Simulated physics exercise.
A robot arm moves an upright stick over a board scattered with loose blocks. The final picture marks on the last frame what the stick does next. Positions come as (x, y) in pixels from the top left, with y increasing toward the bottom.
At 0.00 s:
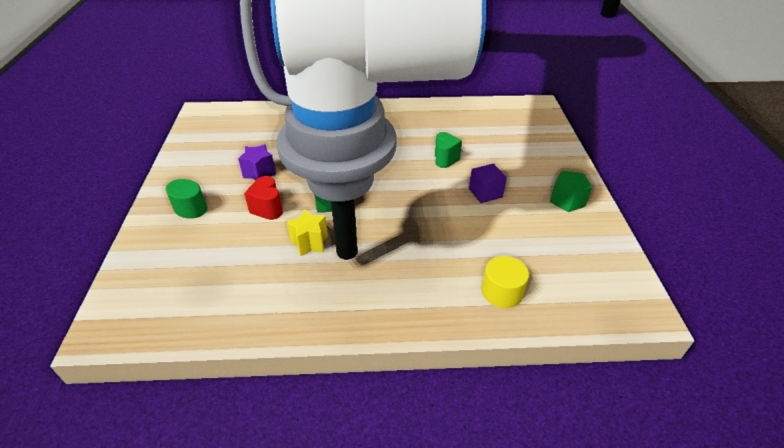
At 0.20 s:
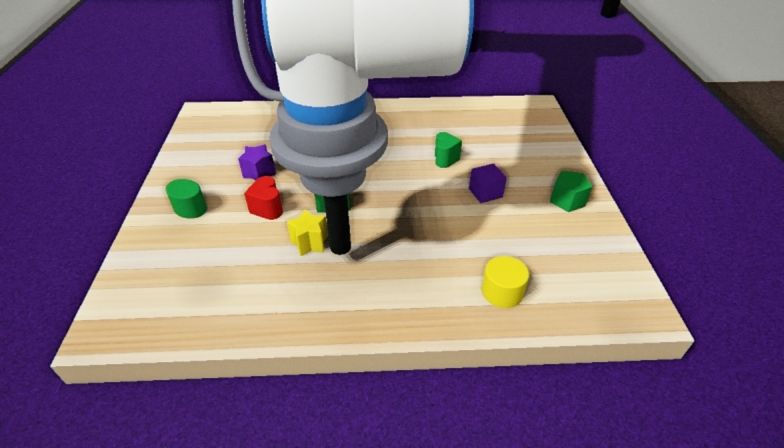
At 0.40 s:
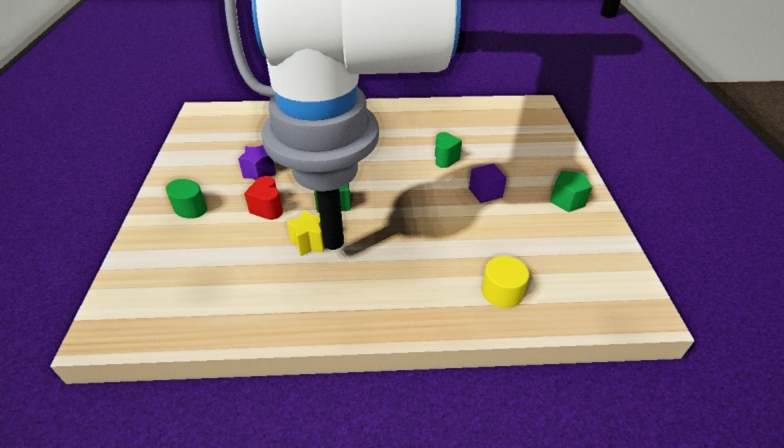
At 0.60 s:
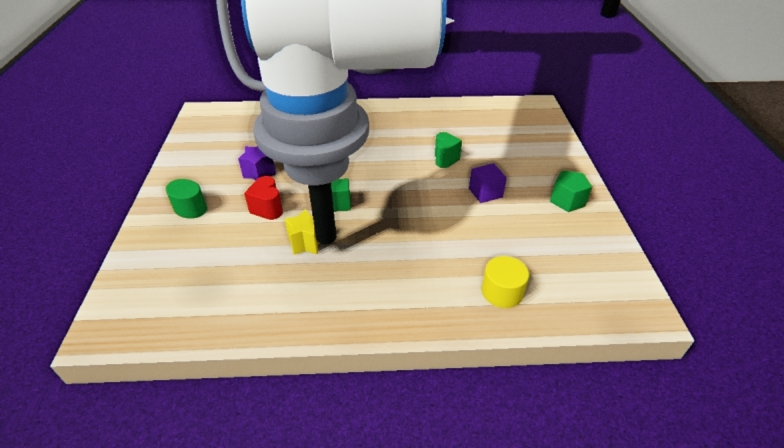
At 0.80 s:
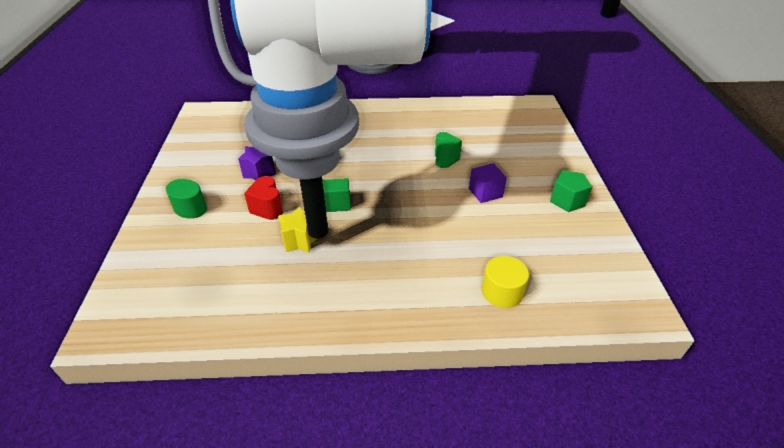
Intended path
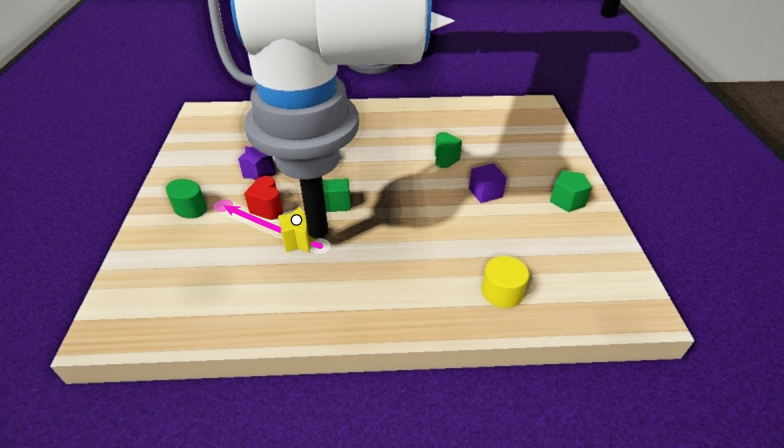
A robot arm moves its black stick slightly left, nudging the yellow star block left.
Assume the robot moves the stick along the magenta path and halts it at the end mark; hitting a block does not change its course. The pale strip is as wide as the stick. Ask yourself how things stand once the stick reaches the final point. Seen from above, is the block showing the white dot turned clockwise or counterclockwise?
Bird's-eye view: Counterclockwise.
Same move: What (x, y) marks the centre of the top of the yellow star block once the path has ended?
In the picture, that point is around (202, 198).
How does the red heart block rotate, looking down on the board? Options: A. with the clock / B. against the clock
A - with the clock.
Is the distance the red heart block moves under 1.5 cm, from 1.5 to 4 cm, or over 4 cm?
Result: Over 4 cm.
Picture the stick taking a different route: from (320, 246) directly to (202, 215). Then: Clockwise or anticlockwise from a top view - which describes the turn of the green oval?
Seen from above, clockwise.
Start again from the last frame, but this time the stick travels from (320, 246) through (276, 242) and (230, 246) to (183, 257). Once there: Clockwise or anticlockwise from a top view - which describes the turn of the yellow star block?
From above, the yellow star block will be seen to turn clockwise.
Path on the board, in a line from (320, 246) to (223, 206); the dot is on the yellow star block.
What follows on the original path. One third of the way, stick (282, 218); red heart block (256, 183); yellow star block (261, 207).
Two thirds of the way, stick (249, 204); red heart block (248, 178), turned 40° clockwise; yellow star block (225, 200), turned 25° anticlockwise.
At the end, stick (219, 191); green oval (172, 189), turned 25° clockwise; red heart block (242, 171), turned 90° clockwise; yellow star block (202, 198), turned 85° anticlockwise; green rectangular block in place.
